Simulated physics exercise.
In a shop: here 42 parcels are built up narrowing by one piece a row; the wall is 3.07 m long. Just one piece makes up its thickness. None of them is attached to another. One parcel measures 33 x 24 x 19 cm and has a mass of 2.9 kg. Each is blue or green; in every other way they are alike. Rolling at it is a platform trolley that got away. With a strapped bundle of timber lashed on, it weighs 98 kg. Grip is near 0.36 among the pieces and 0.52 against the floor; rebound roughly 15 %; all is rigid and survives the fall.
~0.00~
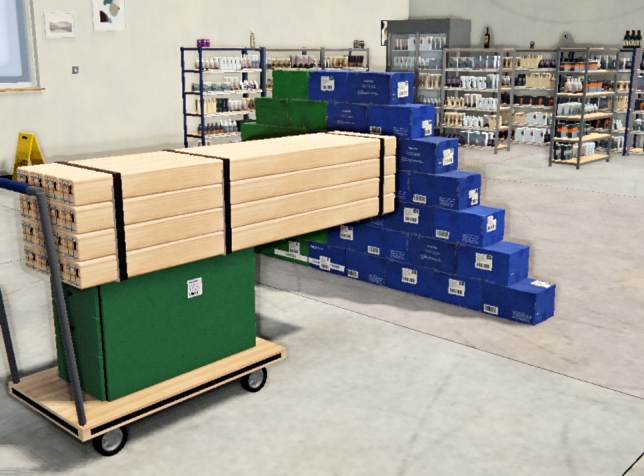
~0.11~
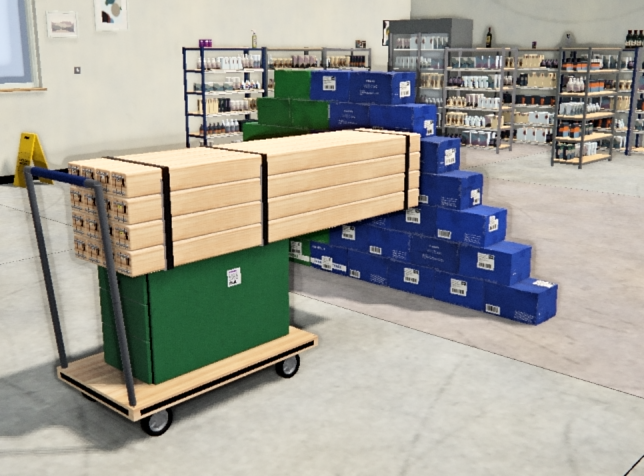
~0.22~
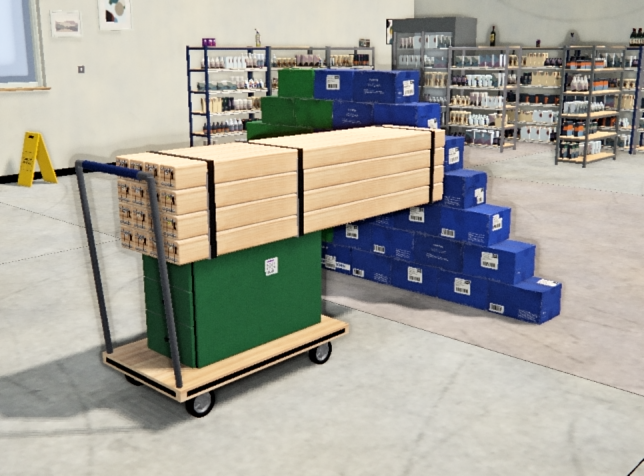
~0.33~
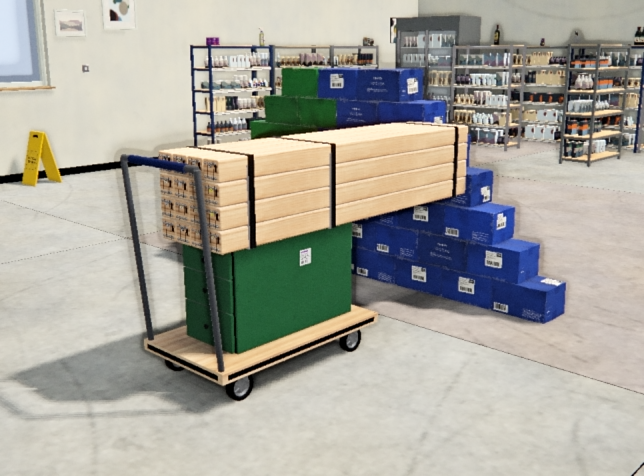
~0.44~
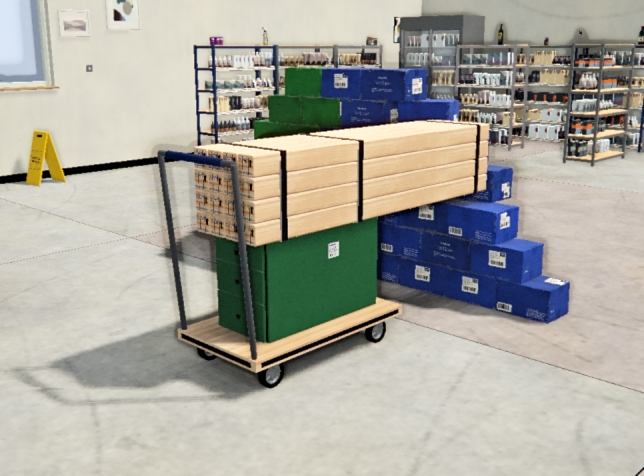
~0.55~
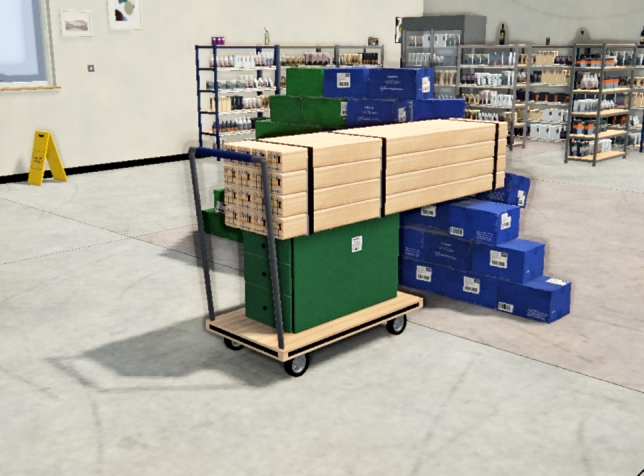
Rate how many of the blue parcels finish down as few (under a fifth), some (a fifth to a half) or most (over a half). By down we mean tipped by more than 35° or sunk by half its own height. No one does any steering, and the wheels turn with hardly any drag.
Some.
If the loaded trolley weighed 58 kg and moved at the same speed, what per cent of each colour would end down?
In that case green comes to 0 and blue to 40 percent.
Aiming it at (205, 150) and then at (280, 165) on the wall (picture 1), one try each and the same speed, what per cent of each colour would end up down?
You'd get green at 10 followed by 40, and blue at 0 followed by 0 percent.
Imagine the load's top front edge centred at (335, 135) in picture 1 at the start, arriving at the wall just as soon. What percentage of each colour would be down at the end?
Green 0%, blue 40%.
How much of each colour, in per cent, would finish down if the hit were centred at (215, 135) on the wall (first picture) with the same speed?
Green 20 %, blue 0 %.
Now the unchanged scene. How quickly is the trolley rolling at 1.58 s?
Close to 0.4 m/s at that moment.
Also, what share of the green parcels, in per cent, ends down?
The green group ends with 0% down.
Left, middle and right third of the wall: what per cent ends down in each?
Left third 0 percent, middle third 30 percent, right third 30 percent.
After 0.84 s, load 74 cm past the wall's line, still rolling; 3 of the 23 blue parcels down (3 of 42 in all colours); top blue parcel 12° from how it stood.
After 1.16 s, load 1.10 m past the wall's line, still rolling; 9 of the 23 blue parcels down (9 of 42 in all colours); top blue parcel 41° from how it stood, 9 cm lower.
After 1.58 s, load 1.34 m past the wall's line, still rolling; 9 of the 23 blue parcels down (9 of 42 in all colours); top blue parcel on its side.
In the end (2.6 s), load 1.40 m past the wall's line, stopped; 9 of the 23 blue parcels down (9 of 42 in all colours); top blue parcel on its side; top green parcel unmoved. That is 39 per cent. From the last view, middles, top blue parcel near (408, 218), top green parcel near (315, 82).
